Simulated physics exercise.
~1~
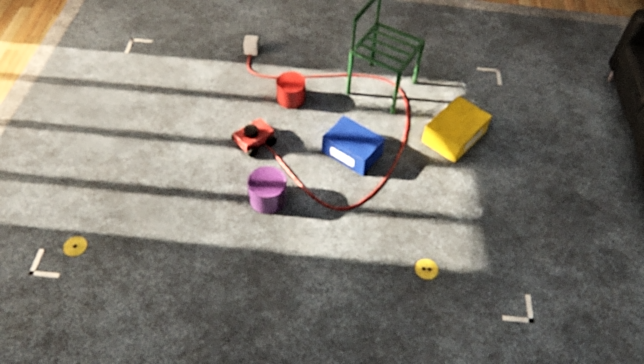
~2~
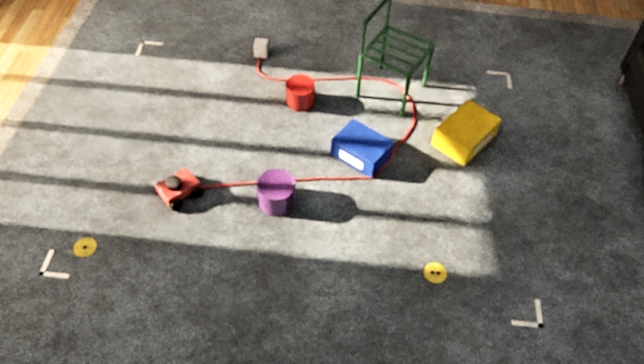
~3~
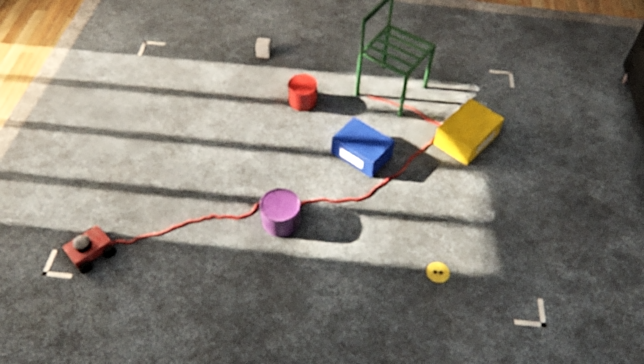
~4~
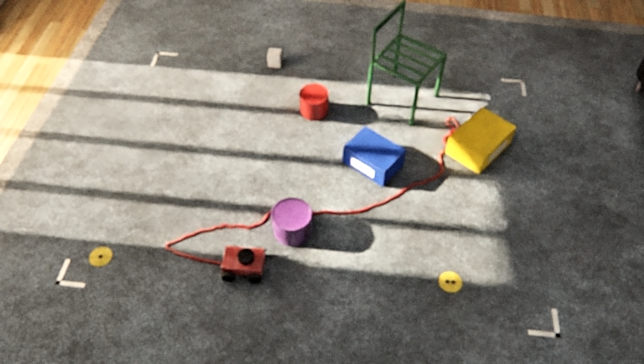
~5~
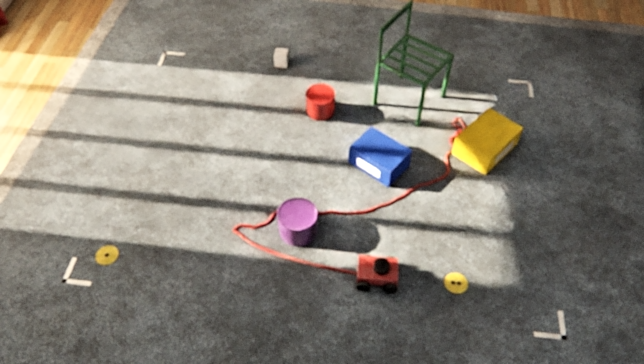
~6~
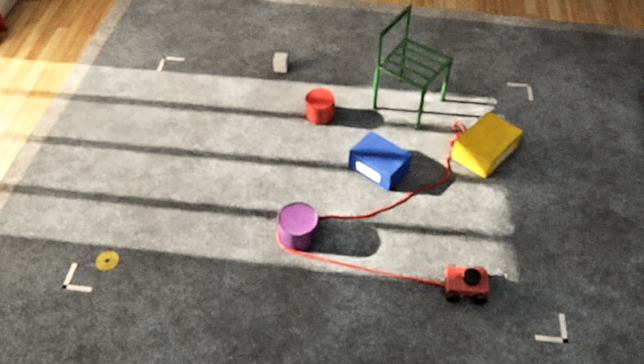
The footage shows a small red cart pulling a red cord that winds among buckets, cartons and a green chair, moving left and down as the plug comes out and the purple bucket shifts slightly, then driving right and ending at the lower right, the cord trailing around the bucket.
